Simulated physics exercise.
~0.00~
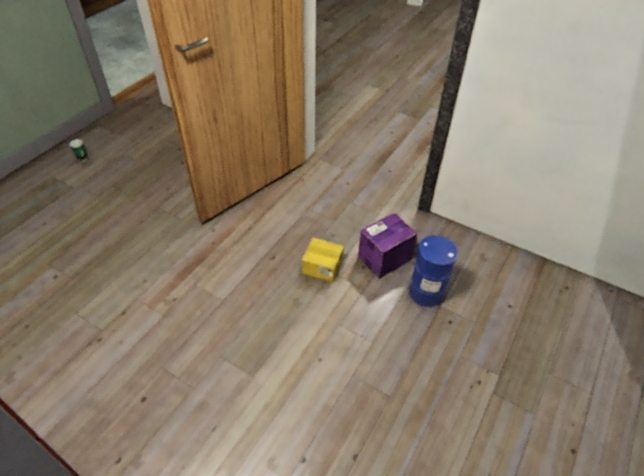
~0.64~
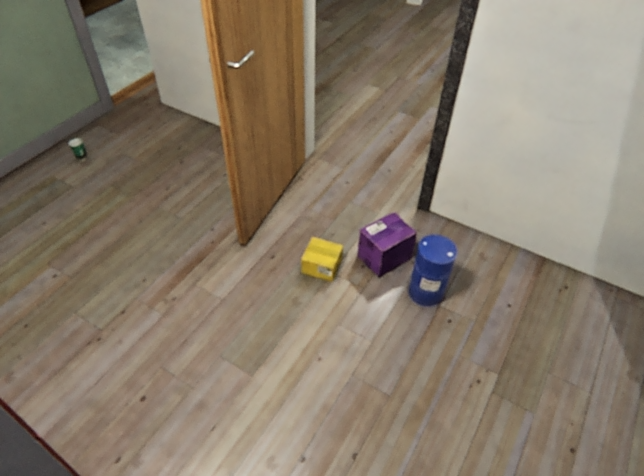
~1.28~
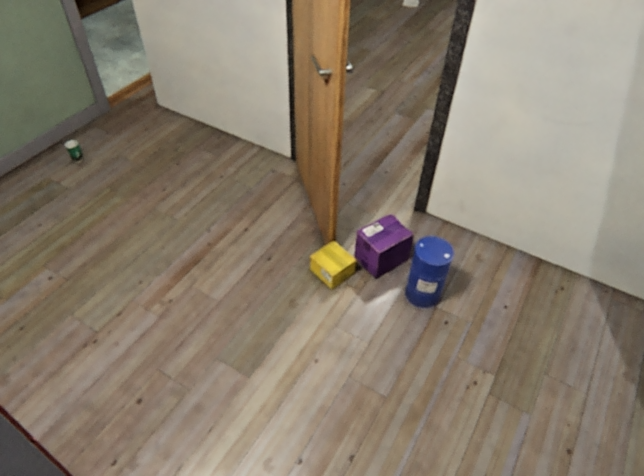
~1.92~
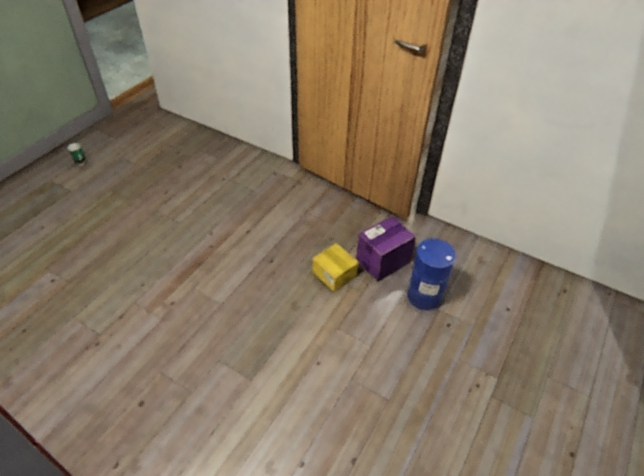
Wooden door swinging shut in its doorway, nudging a small yellow box slightly right beside a purple box and blue canister.
